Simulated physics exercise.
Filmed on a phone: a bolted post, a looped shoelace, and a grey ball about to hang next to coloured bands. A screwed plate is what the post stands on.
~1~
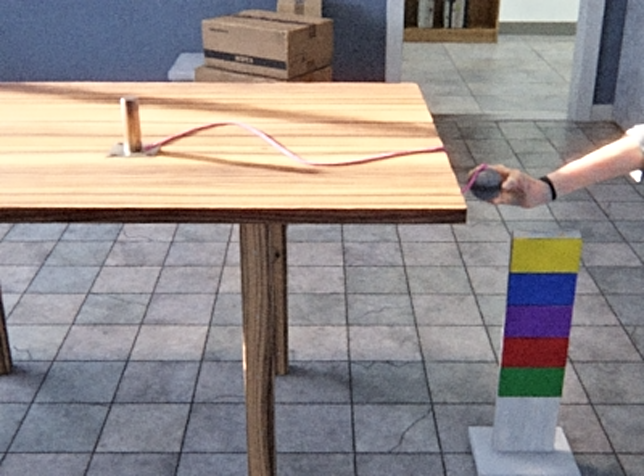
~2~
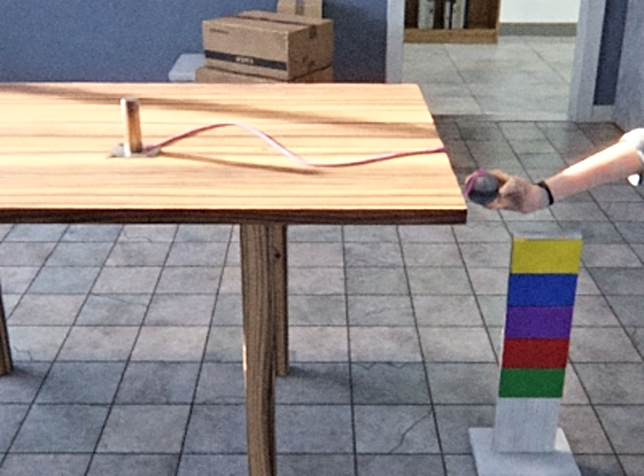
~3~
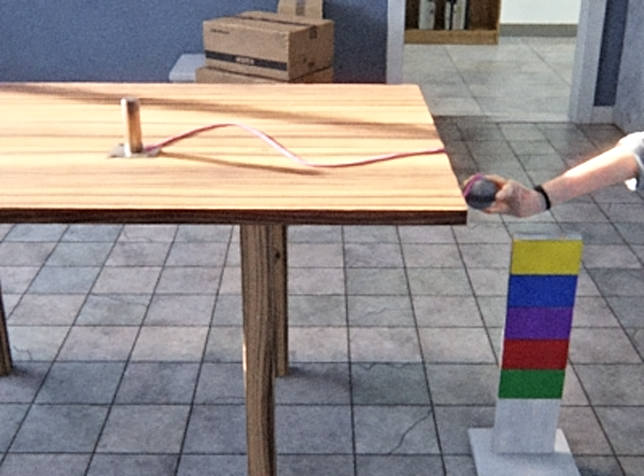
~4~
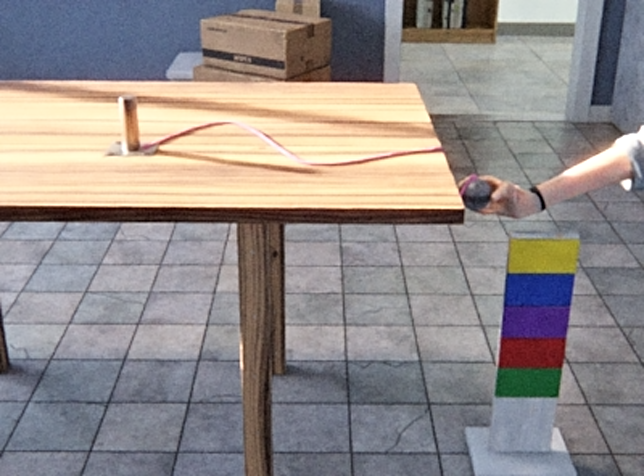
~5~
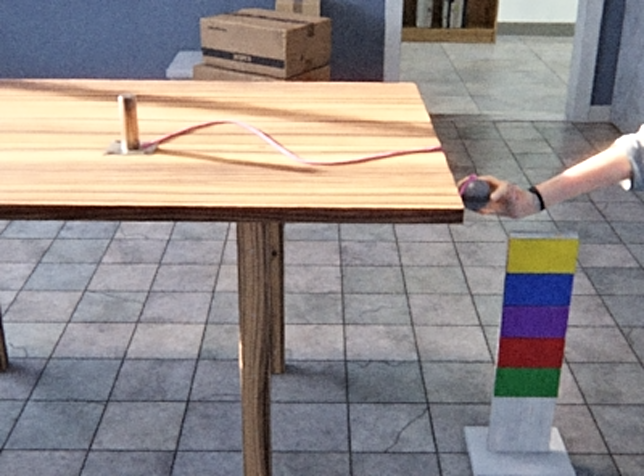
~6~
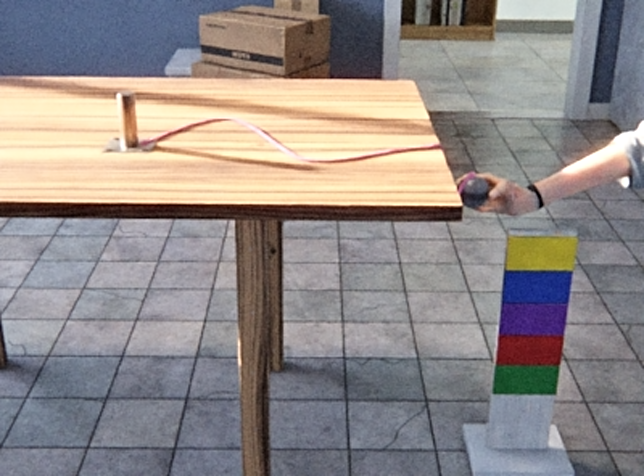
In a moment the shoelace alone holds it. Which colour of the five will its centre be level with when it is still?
Its centre will be level with red.
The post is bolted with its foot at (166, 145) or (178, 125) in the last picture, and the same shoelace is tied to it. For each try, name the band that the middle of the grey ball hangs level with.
For the first spot, green; for the second, green.
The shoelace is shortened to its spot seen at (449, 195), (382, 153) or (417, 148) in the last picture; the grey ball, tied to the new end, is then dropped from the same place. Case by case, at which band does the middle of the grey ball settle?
First cut: Purple; second: None, it hangs higher; third: Yellow.
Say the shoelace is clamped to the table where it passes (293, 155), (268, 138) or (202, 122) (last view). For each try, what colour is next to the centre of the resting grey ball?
Taking the three tries in turn, you'd get yellow, blue and purple.
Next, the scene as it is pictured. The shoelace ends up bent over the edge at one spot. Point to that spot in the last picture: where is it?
Answer: The point at (320, 161).
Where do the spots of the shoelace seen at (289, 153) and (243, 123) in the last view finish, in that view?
Final spots: (399, 135), then (289, 139).
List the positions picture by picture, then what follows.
The first frame shows grey ball (486, 183); yellow (546, 257); blue (543, 290); purple (539, 322); red (535, 353); green (532, 383).
The second frame shows grey ball (483, 189); shoelace through (180, 136) (246, 127) (285, 152) (357, 163) (440, 151).
The third frame shows grey ball (480, 193).
The fourth frame shows grey ball (475, 194); shoelace through (177, 135) (244, 126) (282, 151) (355, 162) (438, 150).
The fifth frame shows grey ball (474, 194).
The sixth frame shows grey ball (473, 192); shoelace through (176, 131) (243, 123) (281, 147) (353, 159) (436, 147).
A little later, ball near (458, 334); level with purple.
Next, ball near (403, 339); level with red.
Later still, ball near (431, 349); level with red.
When it is over, ball near (421, 349); level with red. The shoelace holds its middle at red.
